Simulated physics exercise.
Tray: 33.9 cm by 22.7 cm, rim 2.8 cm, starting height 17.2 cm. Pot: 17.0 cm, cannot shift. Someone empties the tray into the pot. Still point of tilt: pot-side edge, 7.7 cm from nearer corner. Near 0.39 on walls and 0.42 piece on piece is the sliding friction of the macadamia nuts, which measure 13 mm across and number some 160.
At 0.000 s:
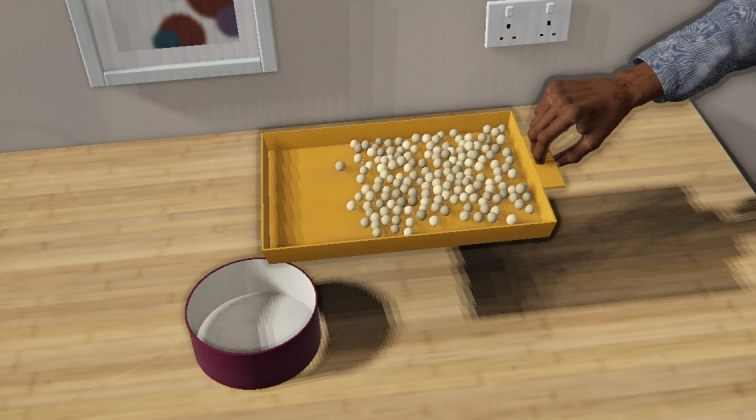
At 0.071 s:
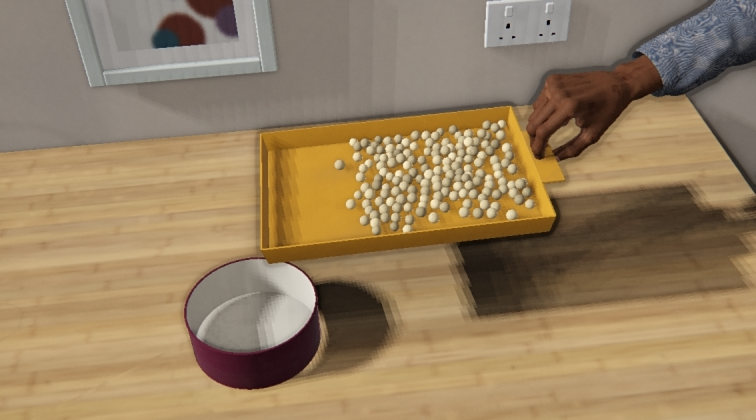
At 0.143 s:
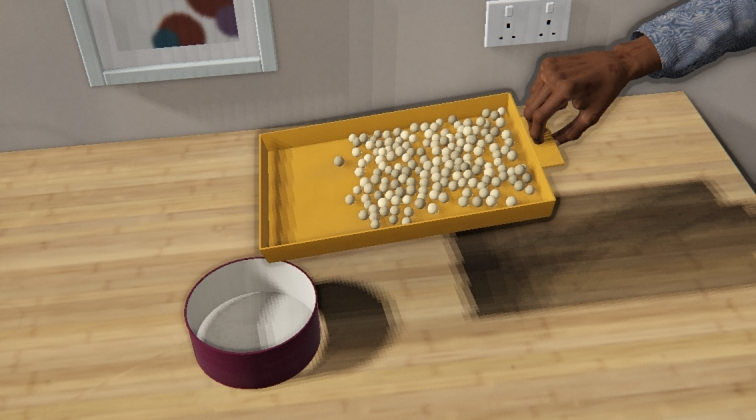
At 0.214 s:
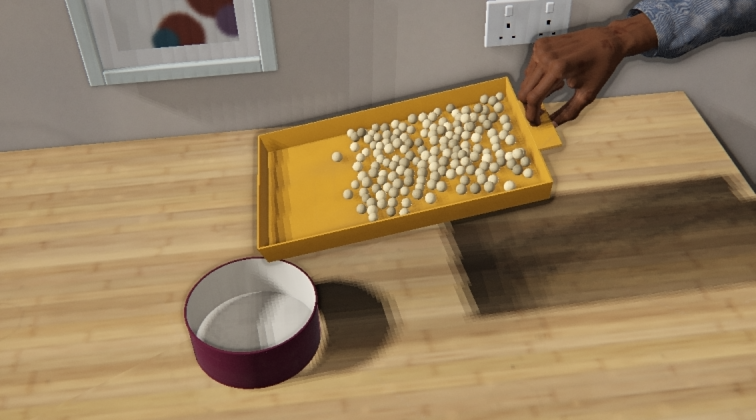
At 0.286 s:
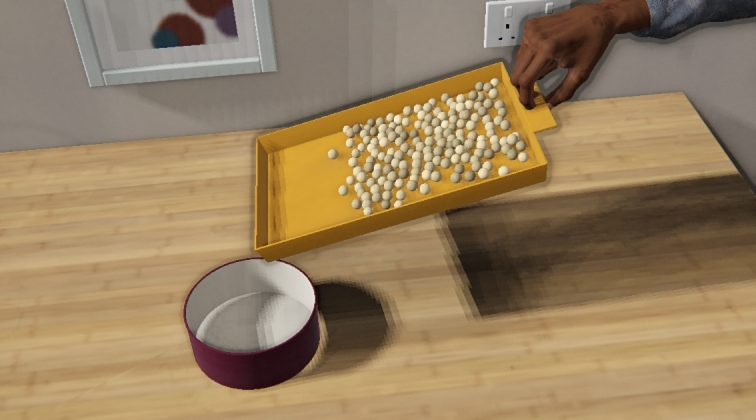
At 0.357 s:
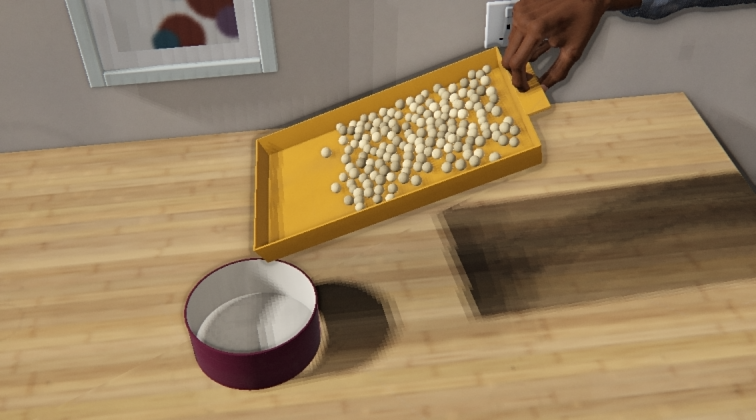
A hand raises the right end of a yellow tray of pale balls beside a pot.
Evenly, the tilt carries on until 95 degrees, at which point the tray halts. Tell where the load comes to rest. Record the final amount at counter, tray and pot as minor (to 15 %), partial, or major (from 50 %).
Final: Counter major, tray minor, pot partial.
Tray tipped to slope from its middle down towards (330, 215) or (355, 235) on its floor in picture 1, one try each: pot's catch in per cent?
That would be close to 95 per cent and then close to 70 per cent.
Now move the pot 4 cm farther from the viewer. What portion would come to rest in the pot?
Around 40 per cent.
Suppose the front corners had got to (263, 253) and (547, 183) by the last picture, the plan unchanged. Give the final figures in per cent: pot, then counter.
Pot: 95, counter: 5.
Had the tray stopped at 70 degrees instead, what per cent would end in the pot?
Roughly 5 percent.
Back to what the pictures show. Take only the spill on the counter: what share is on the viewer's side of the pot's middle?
Roughly 0 percent of the spill.
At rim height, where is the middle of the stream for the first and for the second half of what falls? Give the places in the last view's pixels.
Early: About (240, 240); late: About (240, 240).
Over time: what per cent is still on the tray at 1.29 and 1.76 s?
About 90, 25.
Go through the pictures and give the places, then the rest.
The first picture shows tray tilt 0 degrees, front corners at (267, 247) and (551, 219); middle of the pieces at (439, 174); pot at (251, 303).
The second picture shows tray tilt 1 degrees, front corners at (266, 246) and (551, 213); middle of the pieces at (438, 171).
The third picture shows tray tilt 5 degrees, front corners at (264, 246) and (550, 198), lowest corner left back; middle of the pieces at (437, 162).
The fourth picture shows tray tilt 10 degrees, front corners at (262, 245) and (547, 180), lowest corner left back; middle of the pieces at (435, 151).
The fifth picture shows tray tilt 14 degrees, front corners at (259, 246) and (541, 162), lowest corner left back; middle of the pieces at (430, 142).
The sixth picture shows tray tilt 19 degrees, front corners at (258, 246) and (535, 144), lowest corner left back; middle of the pieces at (422, 133); pot at (251, 303). Its pace works out near 65 degrees a second.
Then, at 0.92 s, tilt 55 degrees; the tray holds 95 %, the pot 0 %.
After 1.29 s, tilt 79 degrees; the tray holds 90 %, the pot 0 %.
Then, at 1.76 s, tilt 95 degrees; the tray holds 25 %, the pot 15 %.
At rest (2.9 s), counter 75 %, tray 0 %, pot 25 %.
